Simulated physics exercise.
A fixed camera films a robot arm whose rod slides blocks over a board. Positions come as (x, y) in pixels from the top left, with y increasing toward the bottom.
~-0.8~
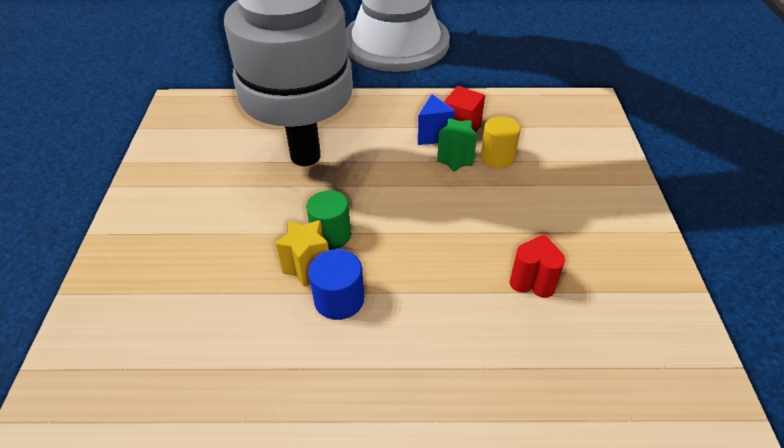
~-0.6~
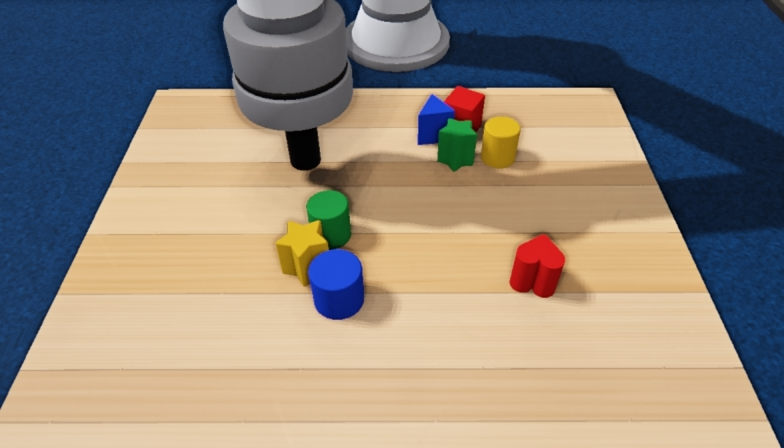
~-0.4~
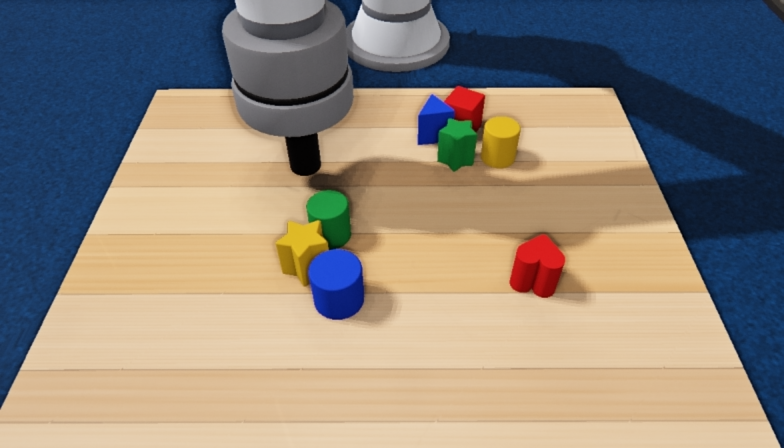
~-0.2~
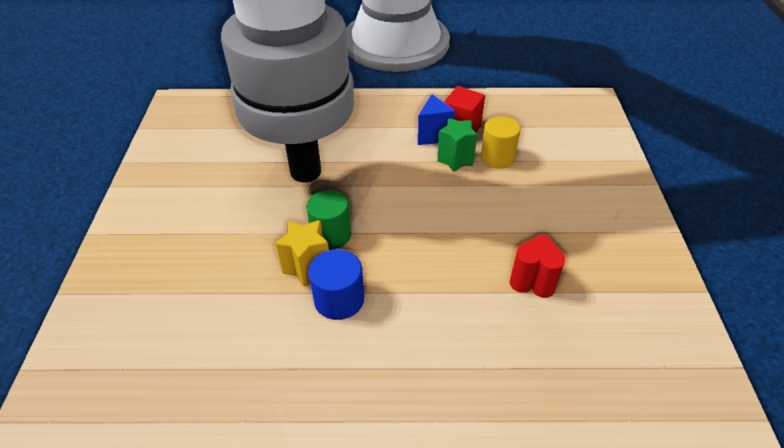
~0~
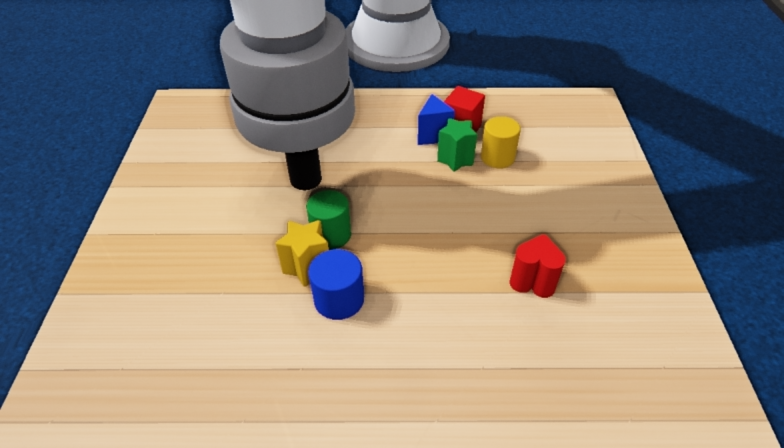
The clip shows a robotic arm with a black rod over a wooden board holding several colored blocks; the rod moves slightly toward the viewer, nearing the green cylinder and yellow star, while all the blocks stay still.
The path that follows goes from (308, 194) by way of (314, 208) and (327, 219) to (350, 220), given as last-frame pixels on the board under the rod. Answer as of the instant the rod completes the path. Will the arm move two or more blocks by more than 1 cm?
No, that is not how it ends up.
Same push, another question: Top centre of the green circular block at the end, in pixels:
The middle of its upper face will lie at (349, 216).
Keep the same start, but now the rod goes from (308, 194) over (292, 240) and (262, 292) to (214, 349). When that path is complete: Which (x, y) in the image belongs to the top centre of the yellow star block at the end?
It ends at (288, 273).
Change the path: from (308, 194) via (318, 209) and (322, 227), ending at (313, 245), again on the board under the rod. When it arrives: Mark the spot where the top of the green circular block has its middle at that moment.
It is going to be at (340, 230).
The first path, step by step. Halfway along, rod (316, 202); green circular block (331, 207).
At the end, rod (348, 207); yellow star block (303, 239), turned 15° clockwise; green circular block (349, 216); blue circular block unmoved.
